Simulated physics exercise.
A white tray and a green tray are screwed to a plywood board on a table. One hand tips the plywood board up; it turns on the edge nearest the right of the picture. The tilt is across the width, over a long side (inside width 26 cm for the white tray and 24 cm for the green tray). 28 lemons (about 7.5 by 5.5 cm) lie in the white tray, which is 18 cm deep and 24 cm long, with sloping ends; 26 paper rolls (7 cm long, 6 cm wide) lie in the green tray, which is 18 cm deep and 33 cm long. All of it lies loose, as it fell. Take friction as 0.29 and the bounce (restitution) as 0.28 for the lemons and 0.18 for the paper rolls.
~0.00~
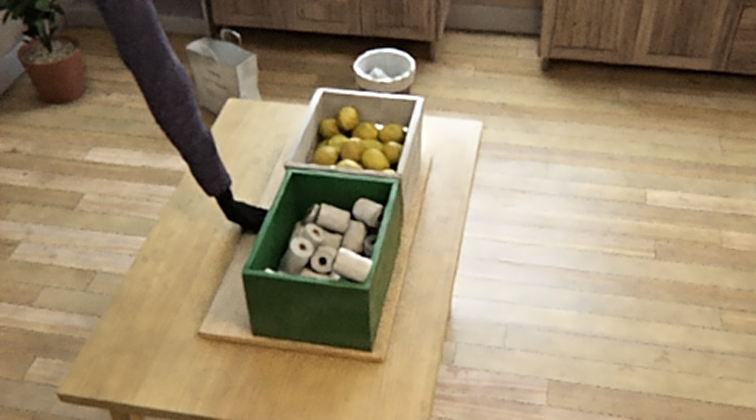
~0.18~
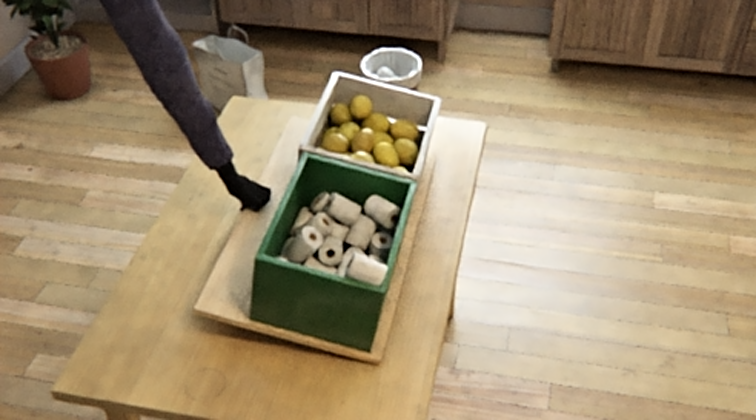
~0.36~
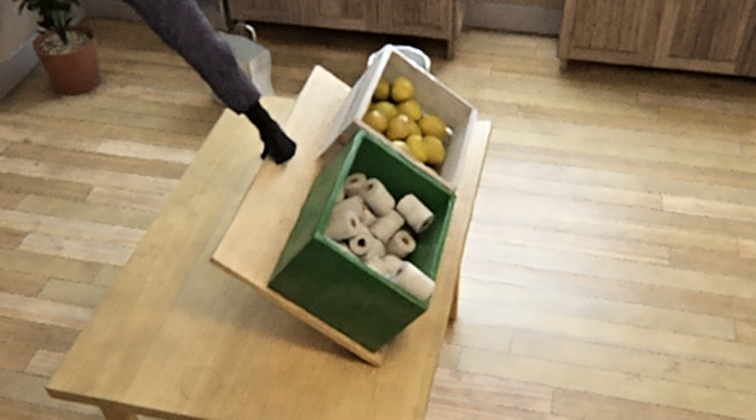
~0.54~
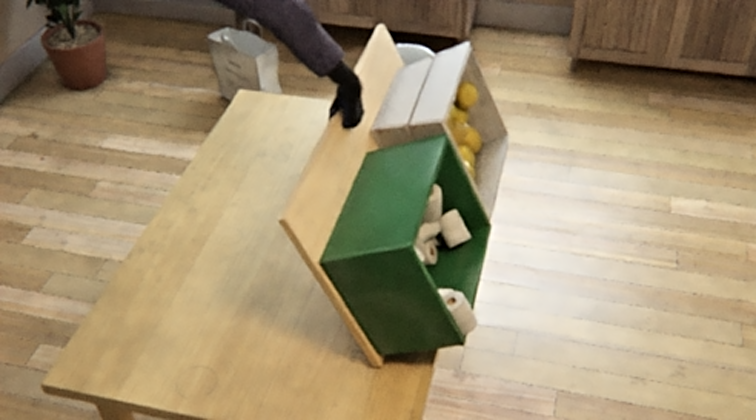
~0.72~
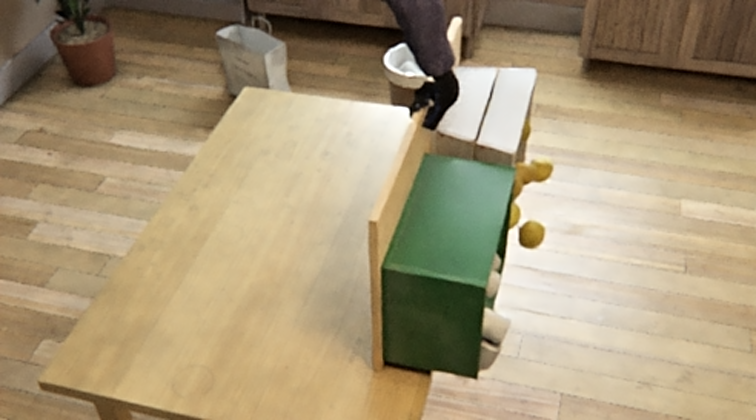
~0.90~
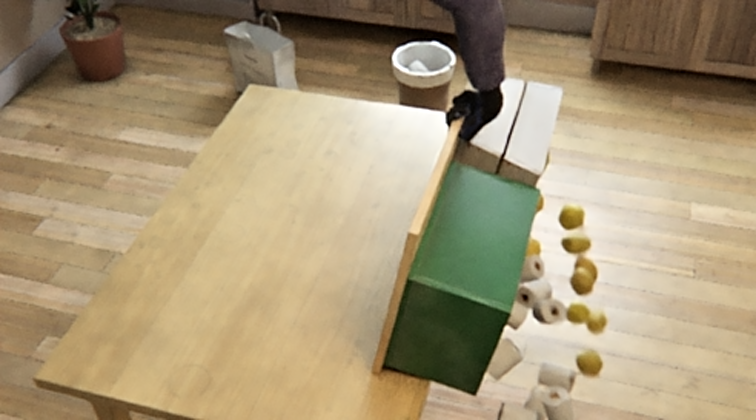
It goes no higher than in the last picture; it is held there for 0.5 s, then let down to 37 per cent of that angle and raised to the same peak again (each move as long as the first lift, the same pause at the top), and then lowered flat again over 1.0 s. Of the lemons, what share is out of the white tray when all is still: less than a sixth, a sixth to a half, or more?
Out of the white tray go upwards of half of the lemons.
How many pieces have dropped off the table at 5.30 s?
Some 50 pieces.
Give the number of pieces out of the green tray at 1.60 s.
About: Green tray 20.
After 1.60 s, tilt 93°; 26 of 28 out of the white tray and 21 of 26 out of the green tray.
After 2.49 s, tilt 45°; 26 of 28 out of the white tray and 22 of 26 out of the green tray.
After 3.72 s, tilt 101°; 26 of 28 out of the white tray and 23 of 26 out of the green tray.
Final count (at 5.30 s), 28 of 28 out of the white tray and 23 of 26 out of the green tray. Asked share, 28 of 28, 100 per cent.
